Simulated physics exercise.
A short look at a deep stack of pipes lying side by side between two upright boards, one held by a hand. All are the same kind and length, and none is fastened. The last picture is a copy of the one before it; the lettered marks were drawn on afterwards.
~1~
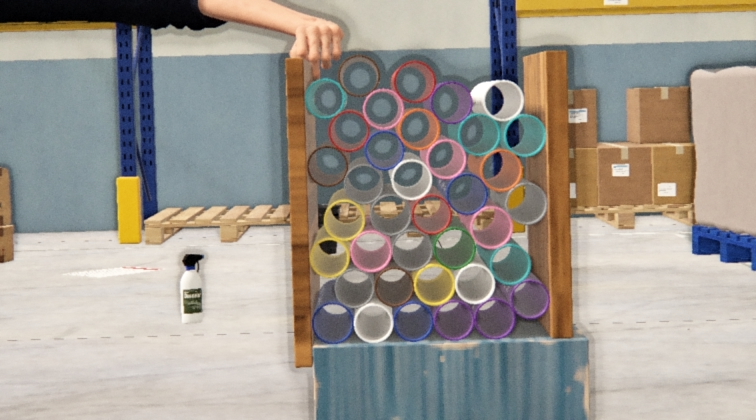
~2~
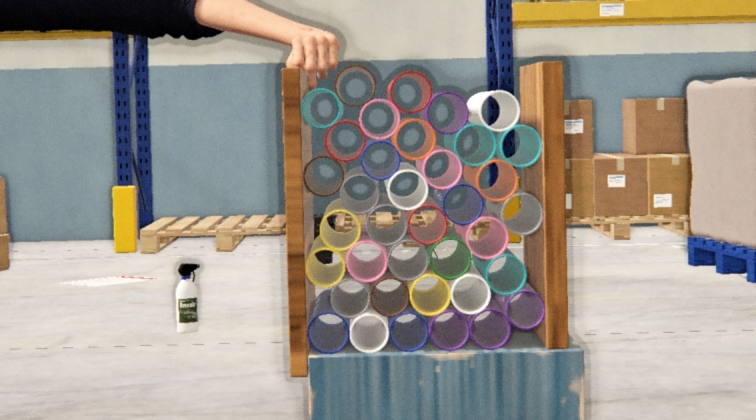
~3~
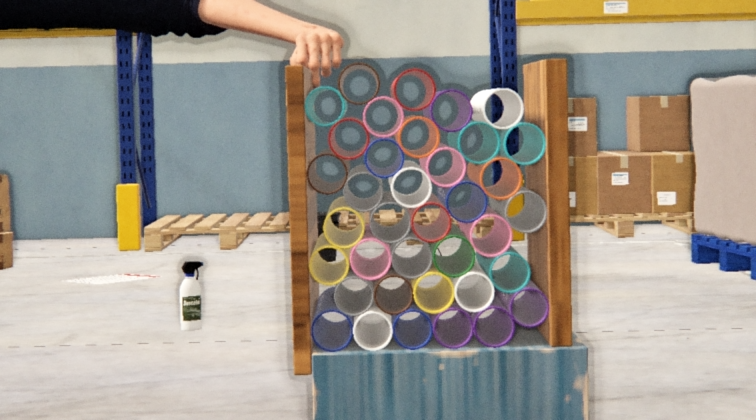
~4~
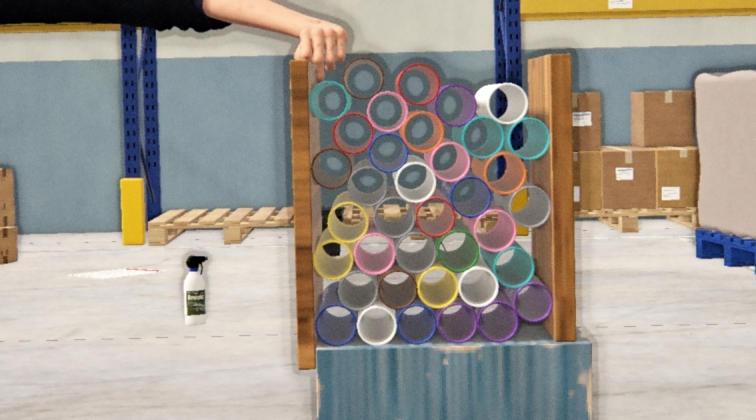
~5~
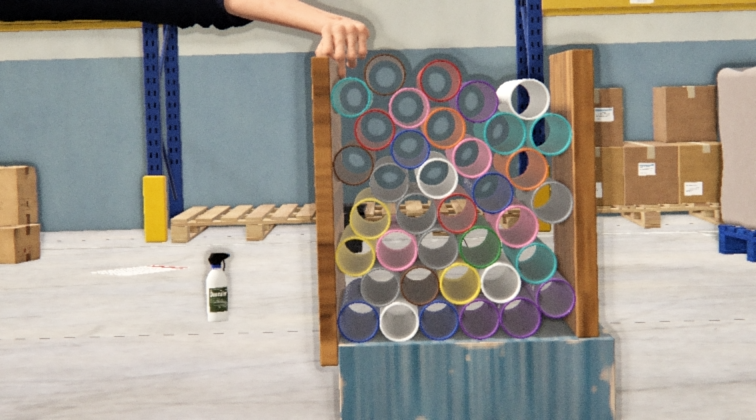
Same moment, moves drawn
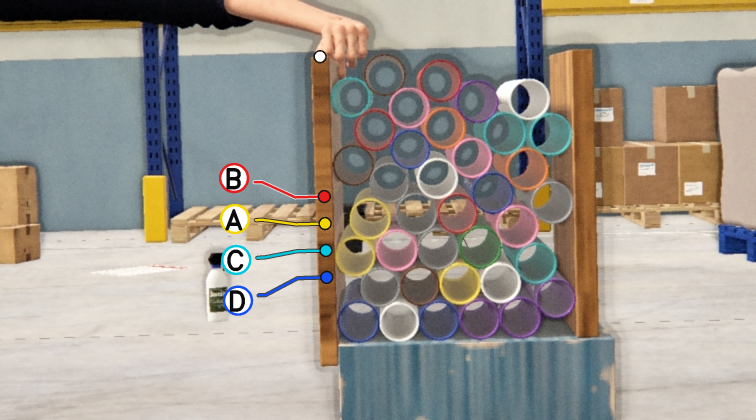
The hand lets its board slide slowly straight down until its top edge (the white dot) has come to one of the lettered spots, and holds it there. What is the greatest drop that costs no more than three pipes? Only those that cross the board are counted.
Mark B is as low as it can go.
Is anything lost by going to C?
Yes, at C.
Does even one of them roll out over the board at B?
At B: Yes.
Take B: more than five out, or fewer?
Fewer than five.
On the marked copy, A at (325, 224); B at (324, 197); C at (326, 250); D at (327, 277); the white dot at (320, 56).
Taking B. A third of the way, top of the board (332, 120).
Two thirds of the way, top of the board (334, 192).
When it is over, top of the board (334, 196), two out over the board.
As for the rest, A more than three out over the board; C more than three out over the board; D more than three out over the board.
